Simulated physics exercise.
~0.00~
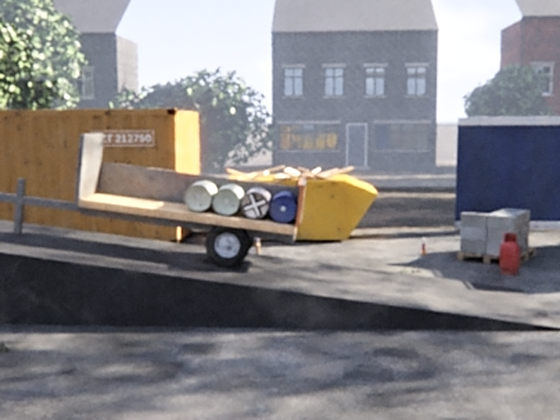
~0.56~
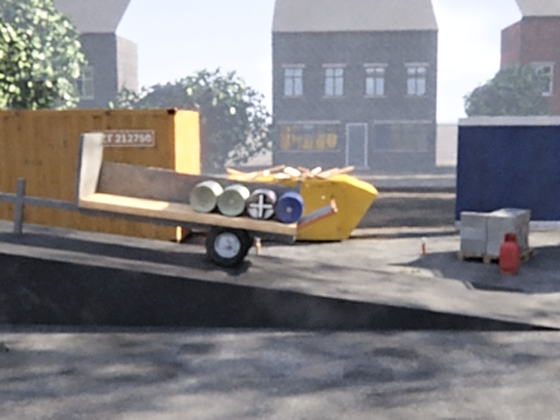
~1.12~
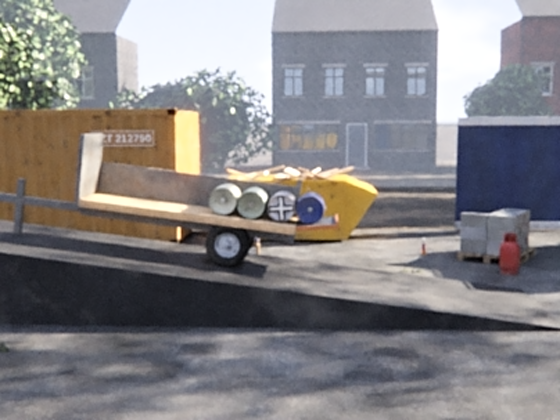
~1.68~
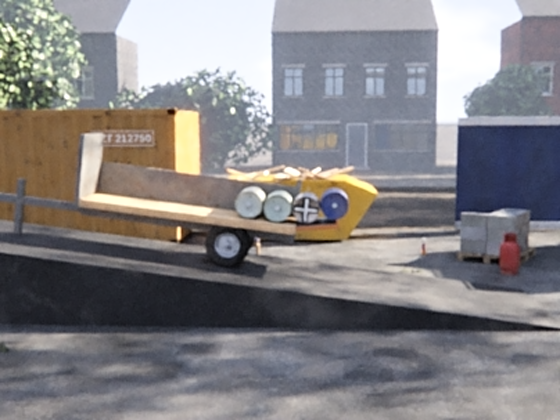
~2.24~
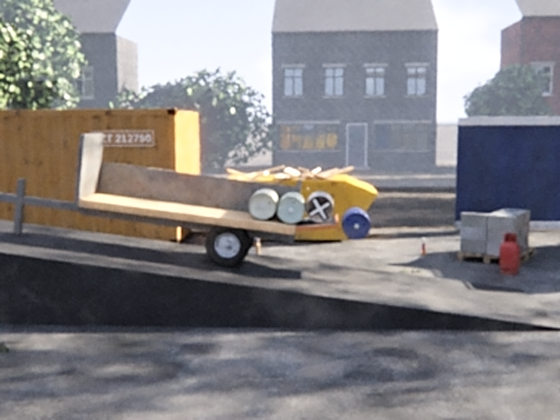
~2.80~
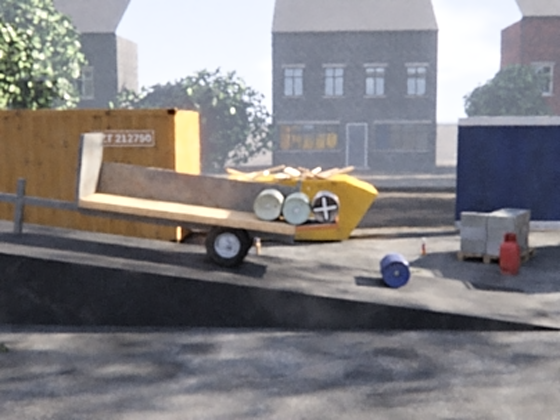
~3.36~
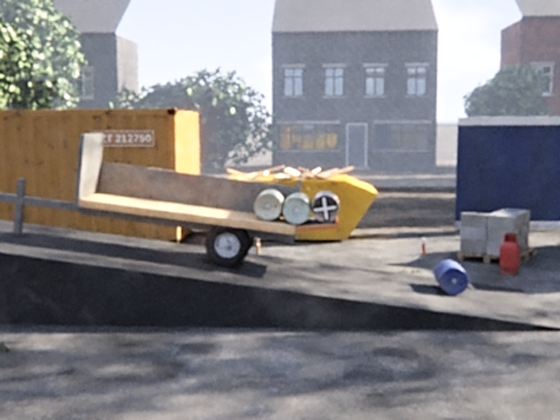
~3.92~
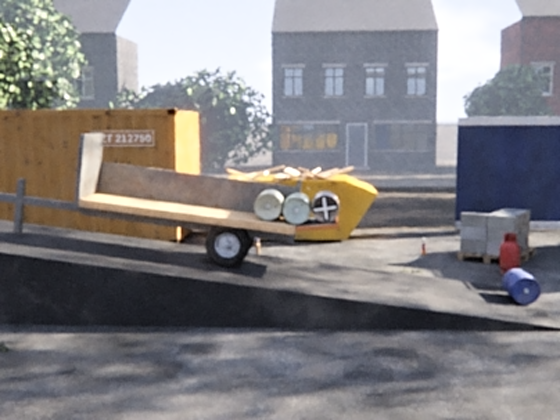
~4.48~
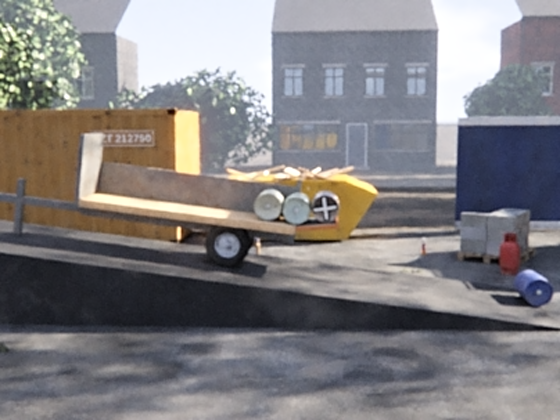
Four kegs roll right along the bed of a trailer parked on a slope as its tailgate swings down, and the blue one in front drops off the lowered gate. It rolls away downhill past a red canister, while the other three come to rest on the trailer.
